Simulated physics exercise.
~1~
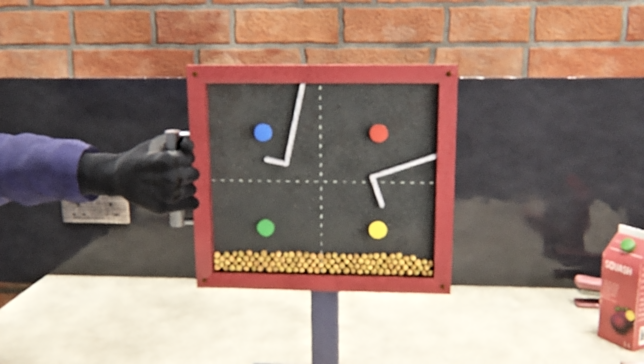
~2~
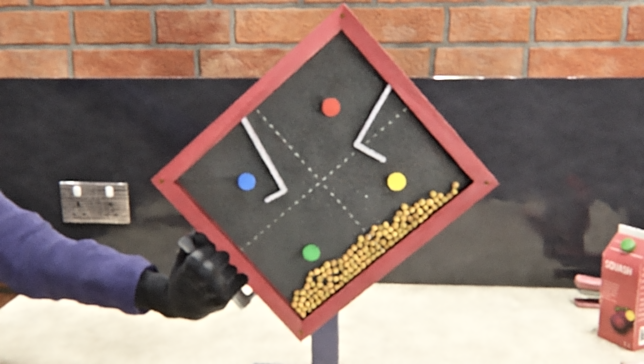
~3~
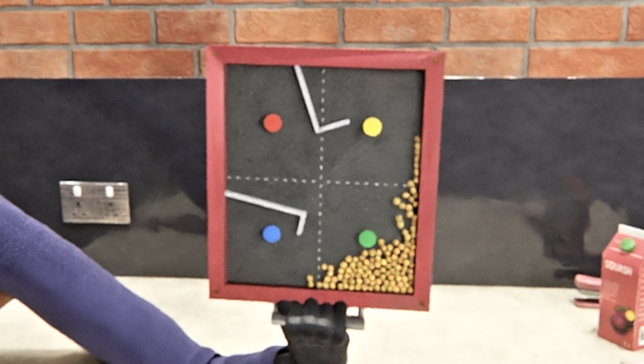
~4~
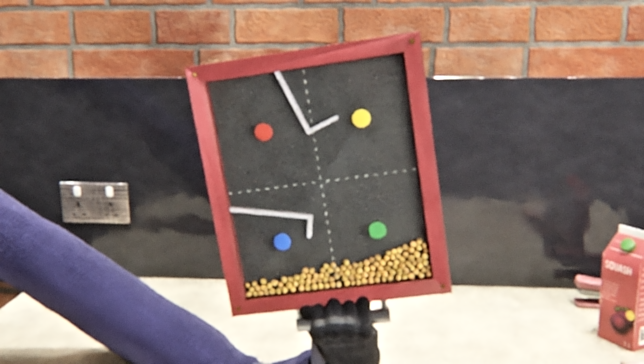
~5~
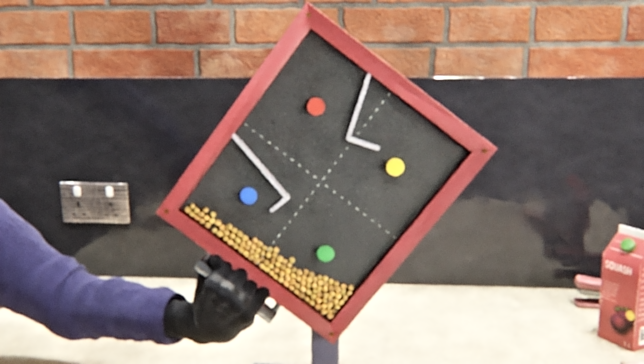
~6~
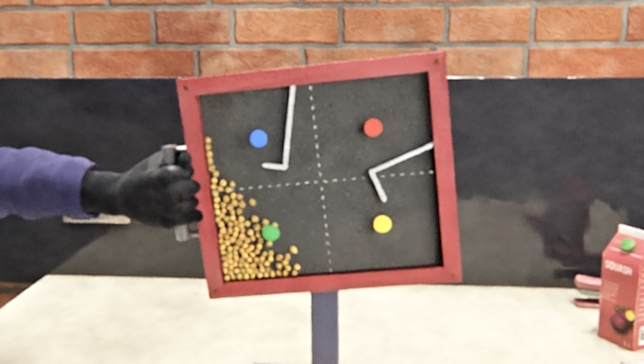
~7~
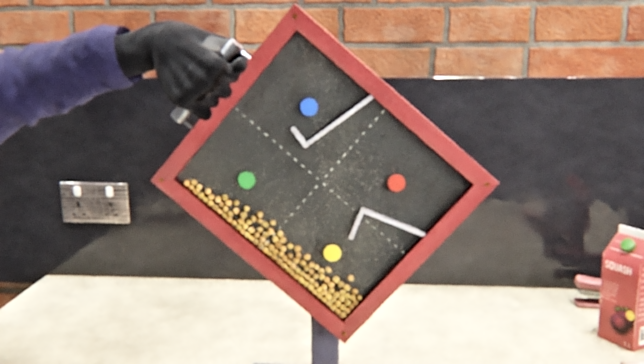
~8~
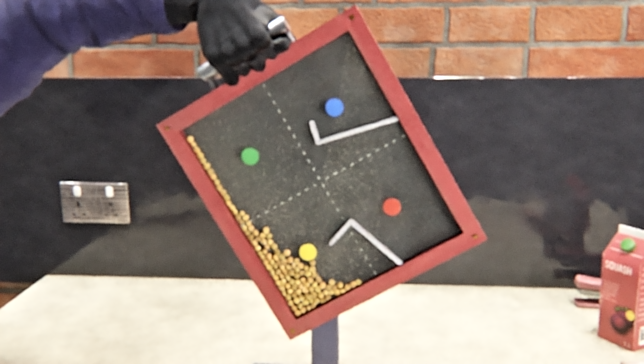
A gloved hand turned a red-framed box of small wooden beads anticlockwise until they heaped near the green dot, then swung it back clockwise past level, and the beads slid down and ended piled mostly around the yellow dot in the bottom corner.
